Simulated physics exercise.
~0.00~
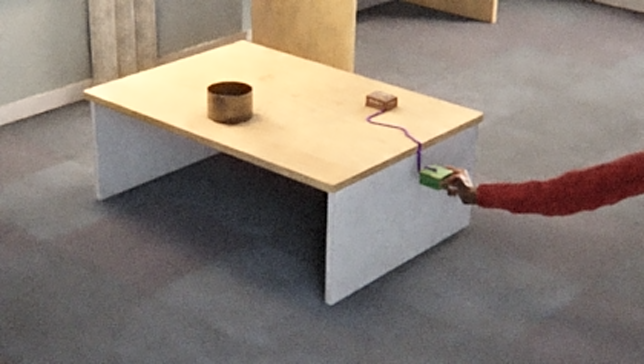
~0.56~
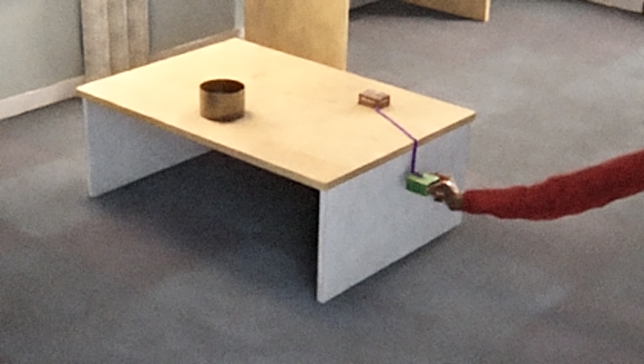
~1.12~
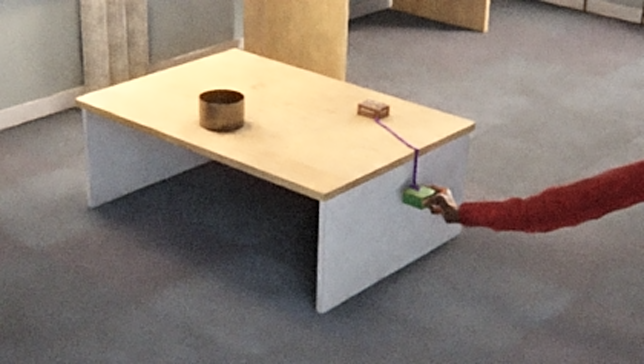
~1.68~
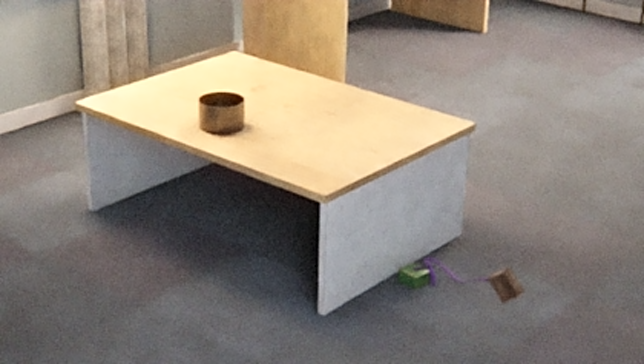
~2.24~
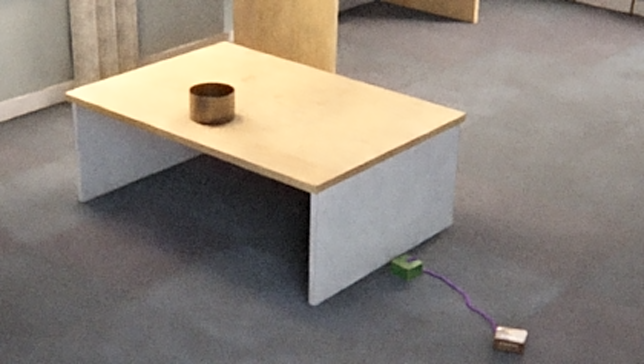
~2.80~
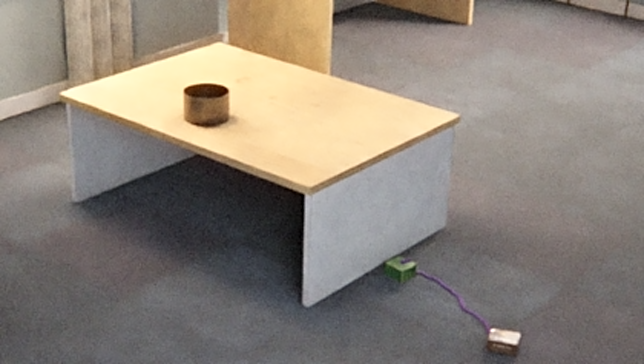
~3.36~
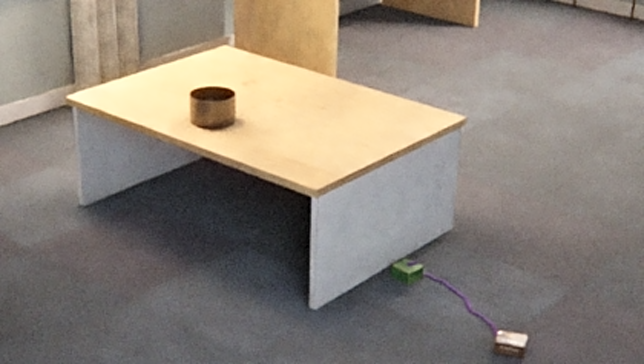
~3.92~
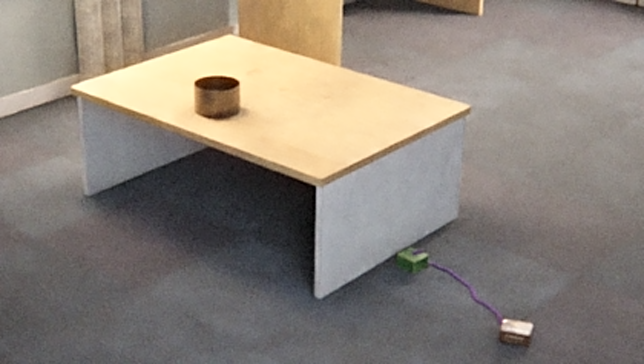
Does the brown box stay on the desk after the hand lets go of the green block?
No, the brown box is pulled off the desk by the ribbon and ends up on the floor, as does the green block.
